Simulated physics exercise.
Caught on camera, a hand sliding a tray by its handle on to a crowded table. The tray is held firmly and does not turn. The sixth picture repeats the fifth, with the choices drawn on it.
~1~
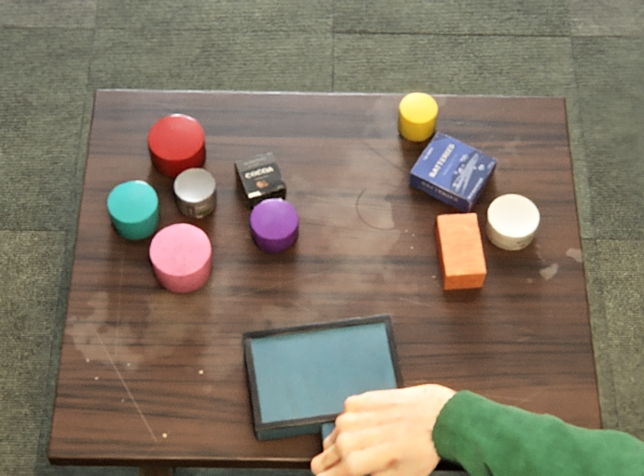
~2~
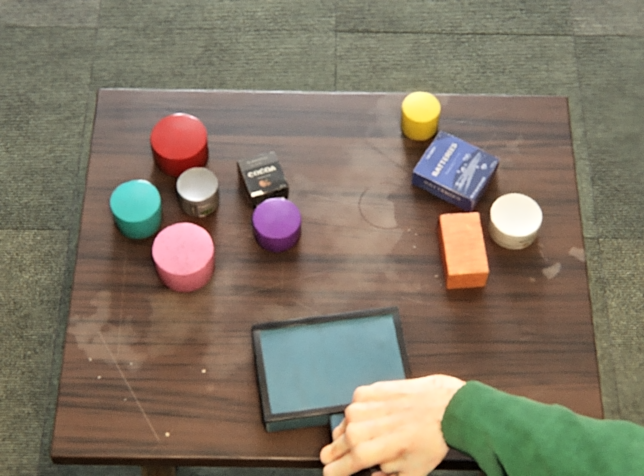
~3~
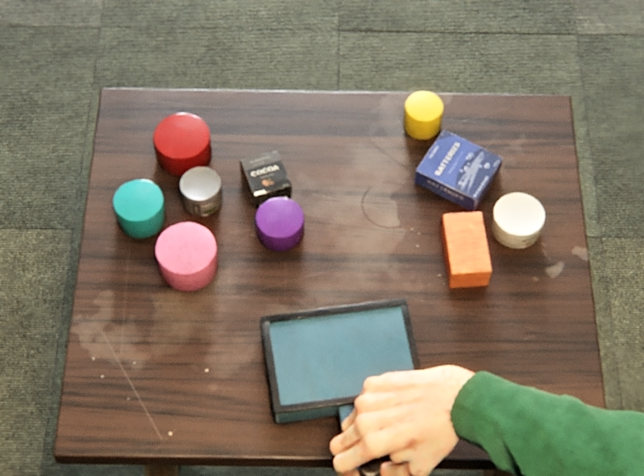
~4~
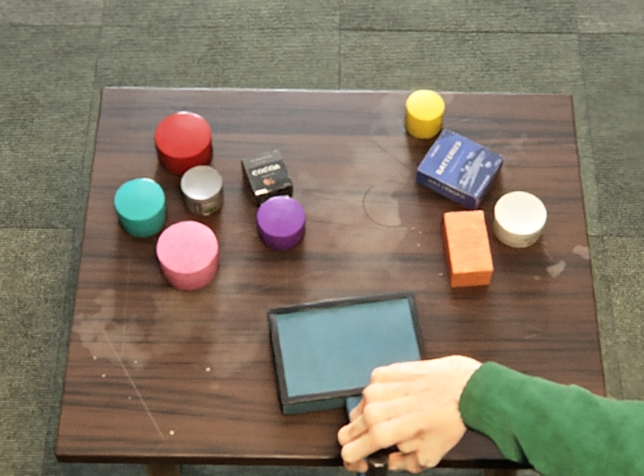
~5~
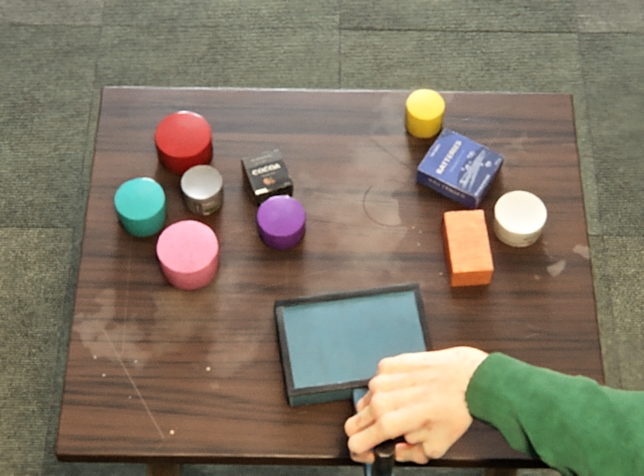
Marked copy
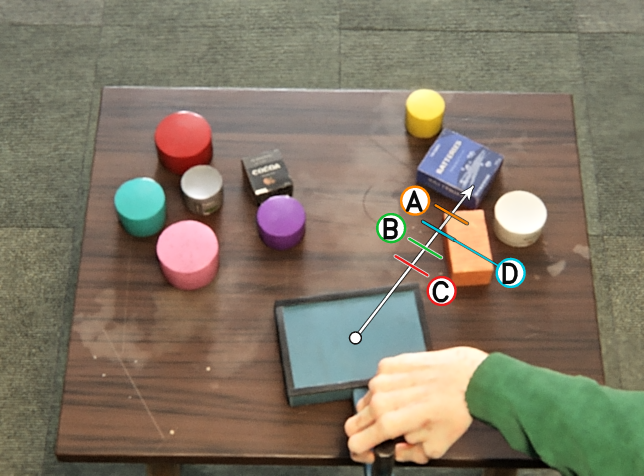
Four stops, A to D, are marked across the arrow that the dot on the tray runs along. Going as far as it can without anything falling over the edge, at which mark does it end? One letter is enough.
Up to mark A.
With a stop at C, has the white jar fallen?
No.
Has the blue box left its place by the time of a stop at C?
No.
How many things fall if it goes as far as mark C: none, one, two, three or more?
The count is none.
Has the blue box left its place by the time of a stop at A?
By then, yes.
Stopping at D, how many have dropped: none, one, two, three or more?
In all, none.
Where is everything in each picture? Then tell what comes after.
In the first frame, orange block (460, 251); yellow tin (417, 117); grey jar (196, 193).
In the second frame, tray (333, 363); white jar (515, 222).
In the third frame, tray (342, 354); purple pot (280, 225).
In the fourth frame, tray (349, 346); blue box (460, 170).
In the fifth frame, tray (355, 338); turquoise pot (142, 208); orange block (467, 248); yellow tin (424, 114).
On the copy, A at (451, 214); B at (425, 248); C at (412, 266); D at (439, 231); the arrow from (355, 338) to (473, 186); the white dot at (355, 338).
On A. First, tray (391, 298); orange block (472, 247); yellow tin (424, 114).
Then, tray (426, 253); white jar (552, 213); orange block (512, 231).
Finally, tray (450, 222); white jar (581, 208); orange block (540, 219); nothing has fallen.
By contrast, B is safe but short; C is safe but short; D is safe but short.
